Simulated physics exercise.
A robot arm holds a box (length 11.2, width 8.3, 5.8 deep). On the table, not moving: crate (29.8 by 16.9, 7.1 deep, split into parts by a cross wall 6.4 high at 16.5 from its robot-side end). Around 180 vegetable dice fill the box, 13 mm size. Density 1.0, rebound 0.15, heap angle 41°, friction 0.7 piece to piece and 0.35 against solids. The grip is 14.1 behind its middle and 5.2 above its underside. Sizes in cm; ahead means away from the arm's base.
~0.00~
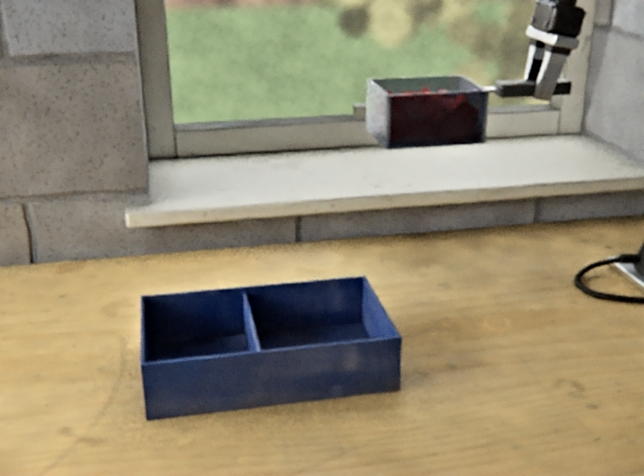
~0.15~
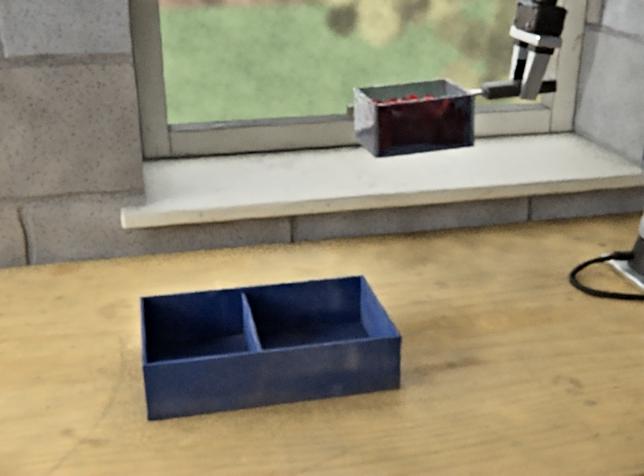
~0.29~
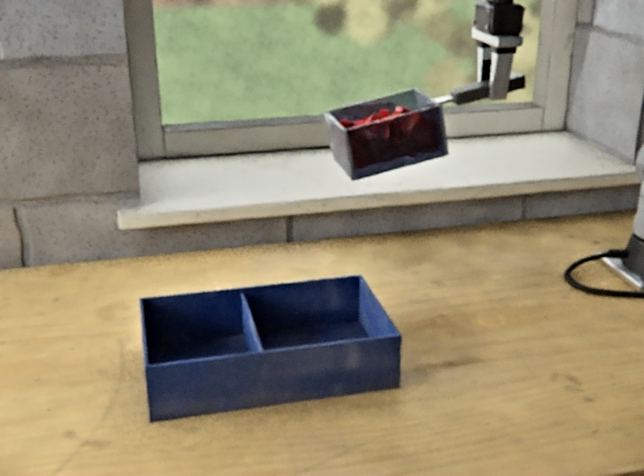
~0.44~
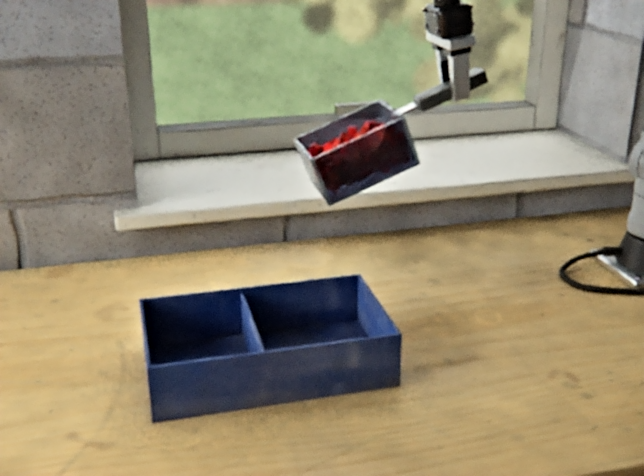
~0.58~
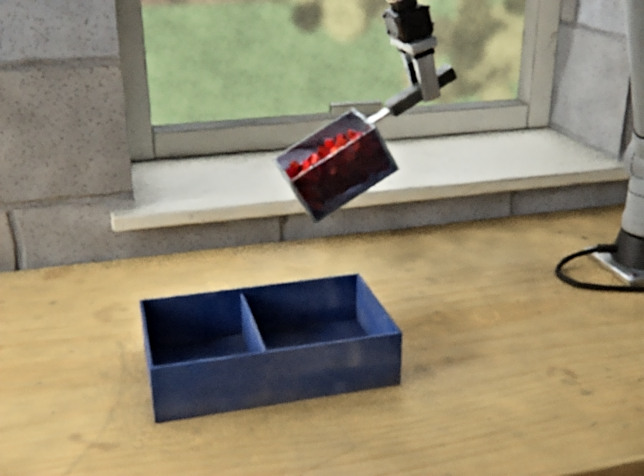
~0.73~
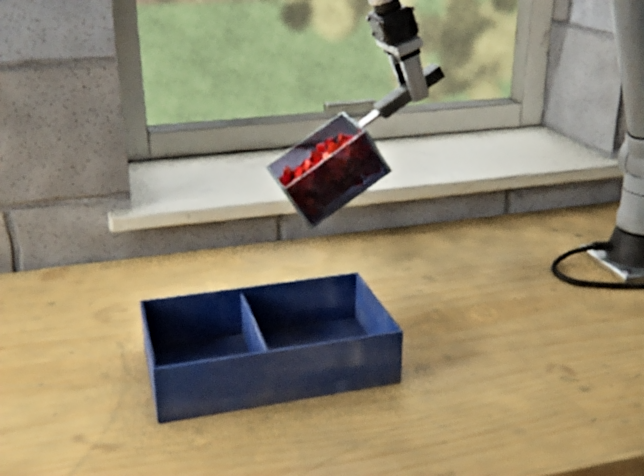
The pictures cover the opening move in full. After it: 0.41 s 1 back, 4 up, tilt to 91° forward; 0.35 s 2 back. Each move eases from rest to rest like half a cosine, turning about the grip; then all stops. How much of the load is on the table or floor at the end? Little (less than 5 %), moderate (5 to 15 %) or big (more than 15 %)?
A big share, more than 15 %, ends on the table or floor.
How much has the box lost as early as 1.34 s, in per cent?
Near 5 per cent so far.
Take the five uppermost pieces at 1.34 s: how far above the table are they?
About 30 cm.
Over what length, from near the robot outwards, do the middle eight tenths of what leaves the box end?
About 12 cm.
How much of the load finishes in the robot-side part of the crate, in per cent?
Roughly 10 per cent.
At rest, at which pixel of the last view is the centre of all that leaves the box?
At about (393, 344).
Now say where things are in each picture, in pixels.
The box floor at (424, 133), level; upper third of the load around (416, 103), from x 375 to 475, top at y 95; 177 in the box, in the first picture.
The box floor at (413, 139), tilted 3° forward; upper third of the load around (409, 110), from x 365 to 460, top at y 100, in the second picture.
The box floor at (389, 154), tilted 11° forward; upper third of the load around (389, 126), from x 340 to 435, top at y 110, in the third picture.
The box floor at (363, 170), tilted 21° forward; upper third of the load around (370, 142), from x 310 to 405, top at y 125, in the fourth picture.
The box floor at (345, 182), tilted 29° forward; upper third of the load around (353, 153), from x 290 to 385, top at y 135, in the fifth picture.
The box floor at (338, 186), tilted 32° forward; upper third of the load around (348, 157), from x 285 to 375, top at y 140; 177 in the box, in the sixth picture.
After 1.03 s, tilted 82° forward, highest piece 30 above the table; 177 in the box.
After 1.34 s, tilted 91° forward, highest piece 30 above the table; 164 in the box, 4 on the table or floor, 9 in flight or on a rim.
After 1.69 s, tilted 91° forward, highest piece 29 above the table; 108 in the box, 43 on the table or floor, 16 in the robot-side part, 10 in flight or on a rim.
After 2.74 s, tilted 91° forward, highest piece 28 above the table; 97 in the box, 63 on the table or floor, 17 in the robot-side part.
In the end, 97 in the box, 63 on the table or floor, 17 in the robot-side part. That is 36 % on the table or floor.
